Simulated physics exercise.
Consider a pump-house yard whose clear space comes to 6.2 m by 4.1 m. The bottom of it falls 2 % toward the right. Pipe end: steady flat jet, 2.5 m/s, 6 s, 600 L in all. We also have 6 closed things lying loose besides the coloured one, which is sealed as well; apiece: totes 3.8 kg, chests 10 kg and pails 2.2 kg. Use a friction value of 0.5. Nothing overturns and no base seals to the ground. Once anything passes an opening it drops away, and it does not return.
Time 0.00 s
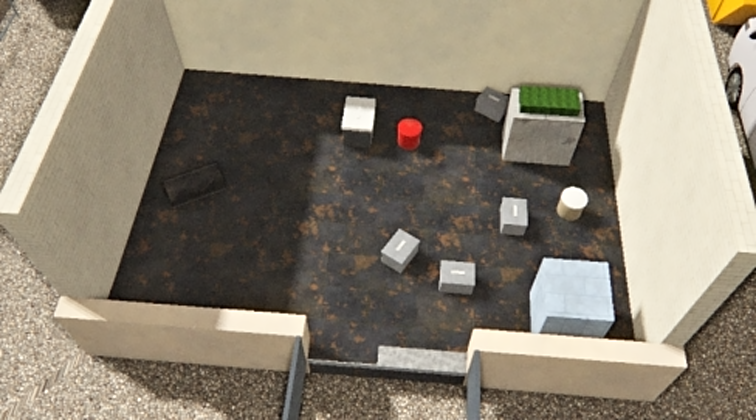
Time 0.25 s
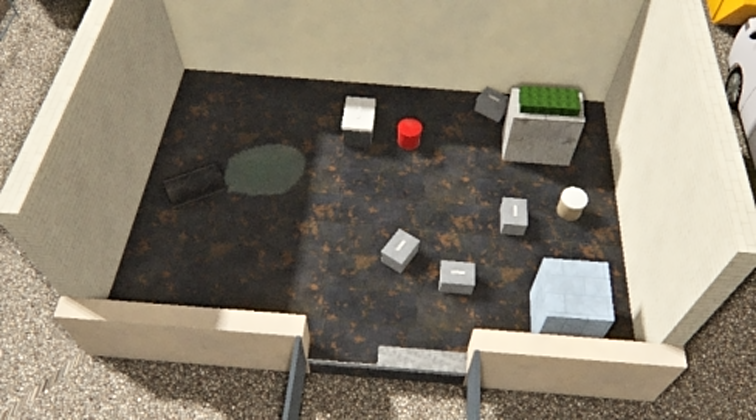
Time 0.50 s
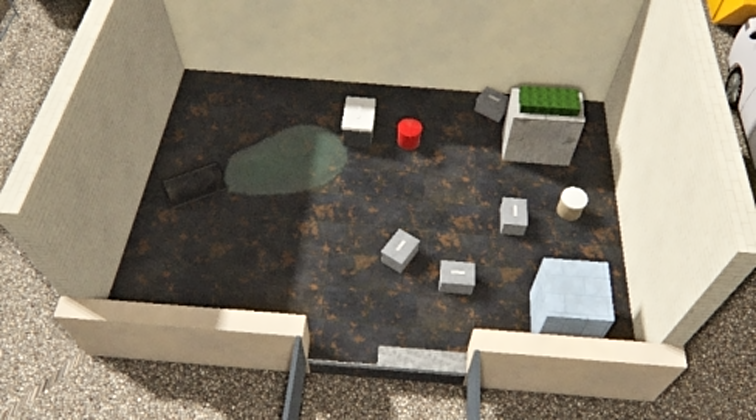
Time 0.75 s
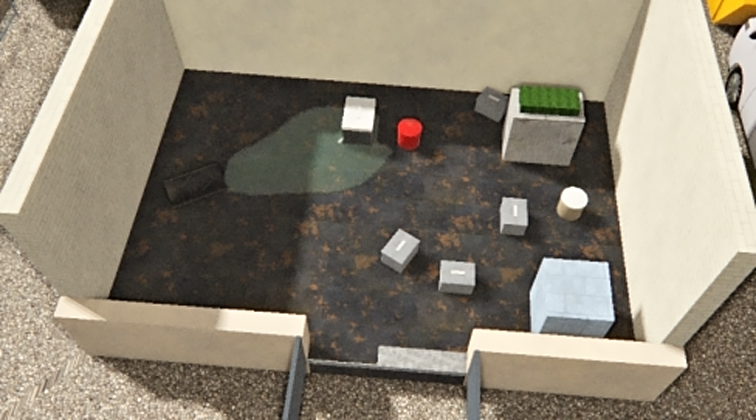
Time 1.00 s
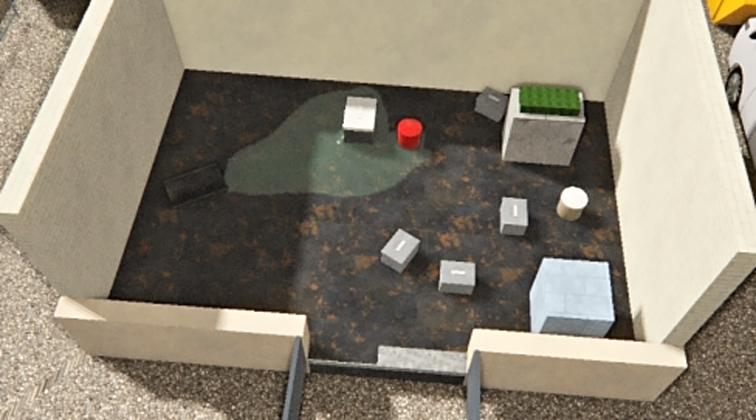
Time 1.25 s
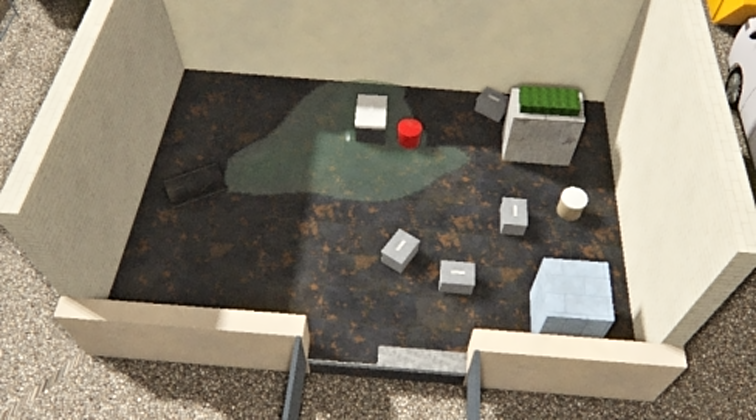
Water spreads rightward across the dark yard floor from a pipe, and a white box shifts slightly.
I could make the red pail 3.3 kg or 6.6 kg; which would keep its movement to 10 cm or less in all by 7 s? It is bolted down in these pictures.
Go for neither, both fail.
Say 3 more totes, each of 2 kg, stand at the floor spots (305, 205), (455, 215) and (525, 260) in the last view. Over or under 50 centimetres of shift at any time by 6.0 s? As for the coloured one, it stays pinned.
Each in order: Not reached / not reached / not reached.
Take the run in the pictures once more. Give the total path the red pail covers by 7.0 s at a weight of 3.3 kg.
250 cm in all.
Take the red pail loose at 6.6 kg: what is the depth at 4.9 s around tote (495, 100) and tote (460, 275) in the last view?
First roughly 14 cm, second roughly 0 cm.
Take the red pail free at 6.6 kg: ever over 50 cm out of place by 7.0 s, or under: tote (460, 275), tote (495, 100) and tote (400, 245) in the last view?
First stays inside the line, second crosses the line, third stays inside the line.
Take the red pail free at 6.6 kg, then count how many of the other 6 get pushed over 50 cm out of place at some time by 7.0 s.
It works out to 3.
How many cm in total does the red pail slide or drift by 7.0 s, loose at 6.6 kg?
Total path: Around 300 cm.
After 1.8 s the red pail would be 38 cm from its start with 3.3 kg and 19 cm from its start with 6.6 kg; 4 cm of water round it then.
After 3.1 s the red pail would be 132 cm from its start with 3.3 kg and 82 cm from its start with 6.6 kg; 5 cm of water round it then.
After 4.9 s the red pail would be 237 cm from its start with 3.3 kg and 119 cm from its start with 6.6 kg; 9 cm of water round it then.
After 7.0 s the red pail would be 237 cm from its start with 3.3 kg and 252 cm from its start with 6.6 kg; 14 cm of water round it then.
